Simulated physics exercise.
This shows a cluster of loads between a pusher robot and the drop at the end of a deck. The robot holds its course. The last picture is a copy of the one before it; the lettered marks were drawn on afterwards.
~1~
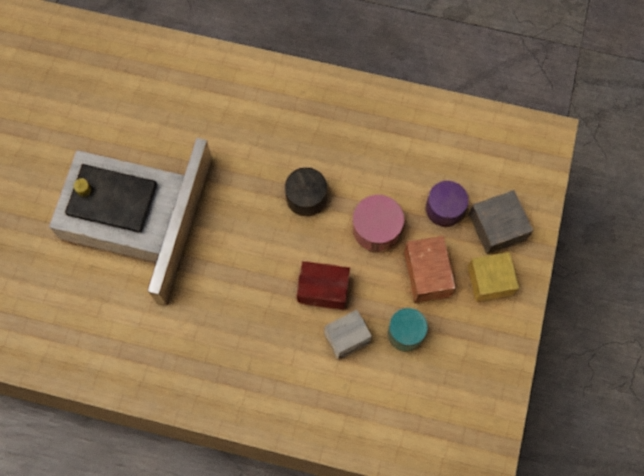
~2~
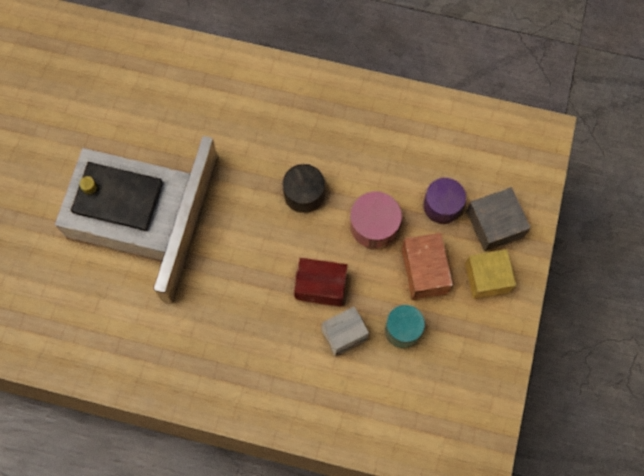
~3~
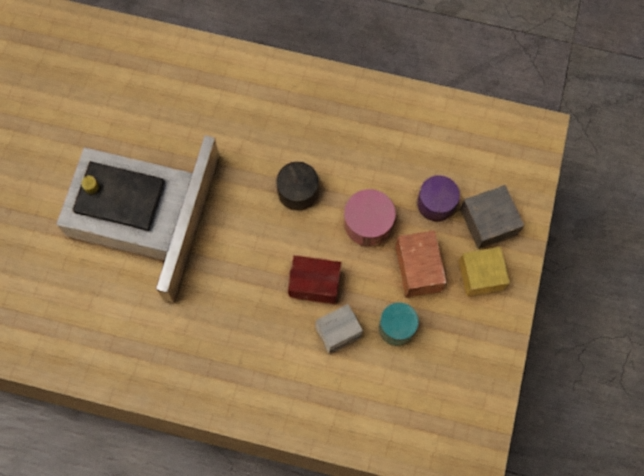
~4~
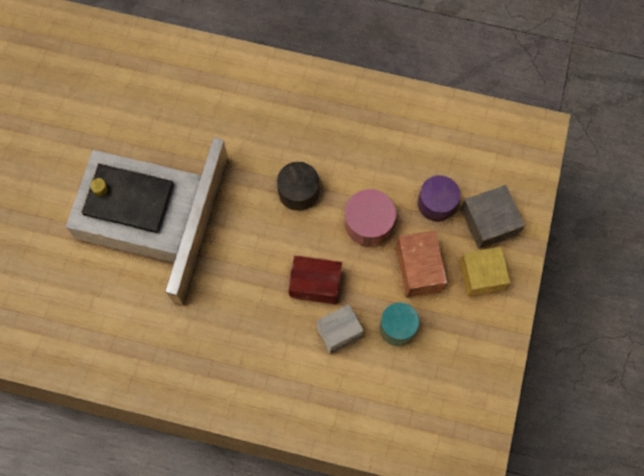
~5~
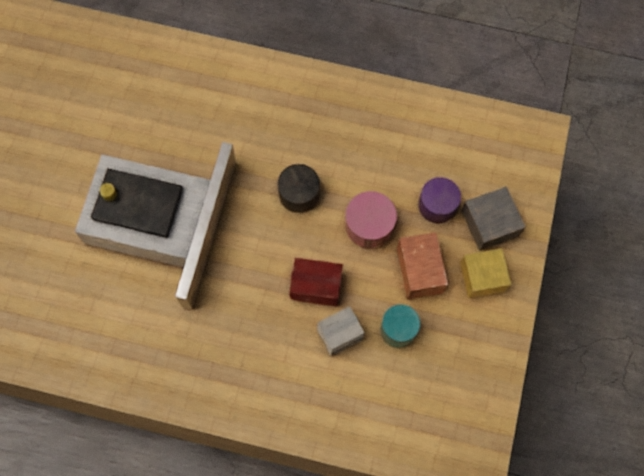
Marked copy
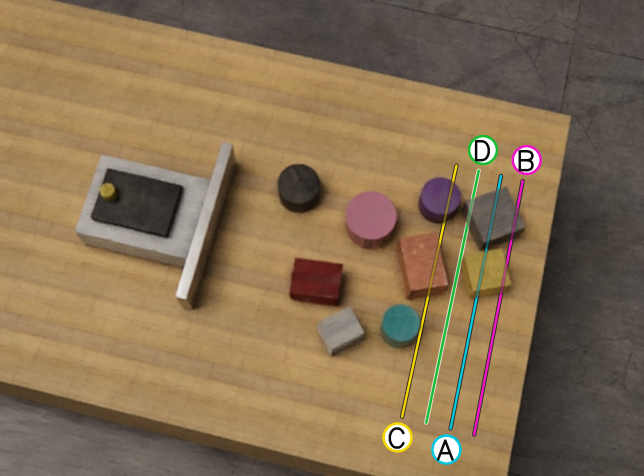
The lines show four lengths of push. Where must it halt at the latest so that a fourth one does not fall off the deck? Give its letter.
Line B.
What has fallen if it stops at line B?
The yellow crate goes over.
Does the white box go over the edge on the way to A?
By then, no.
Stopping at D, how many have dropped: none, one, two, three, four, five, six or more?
By then, none.
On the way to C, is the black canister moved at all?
Yes.
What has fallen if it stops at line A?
It is the yellow crate.
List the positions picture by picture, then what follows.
White box (348, 335); black canister (306, 192); pink pail (378, 224), in the first picture.
Robot (123, 197); turquoise pail (404, 328), in the second picture.
Robot (125, 197); grey crate (491, 217), in the third picture.
Robot (134, 199); red parcel (315, 280), in the fourth picture.
Robot (143, 204); white box (340, 331); black canister (299, 189); pink pail (371, 220), in the fifth picture.
On the marked copy, A at (477, 297); B at (499, 302); C at (430, 286); D at (454, 291).
With B. Early on, robot (247, 228); black canister (353, 195); pink pail (388, 224).
Further on, robot (354, 254); yellow crate (507, 270); grey crate (508, 217).
At the end, robot (439, 274); yellow crate over the edge; orange crate (538, 300); one fallen.
As for the rest, A is within the limit but short; C is within the limit but short; D is within the limit but short.
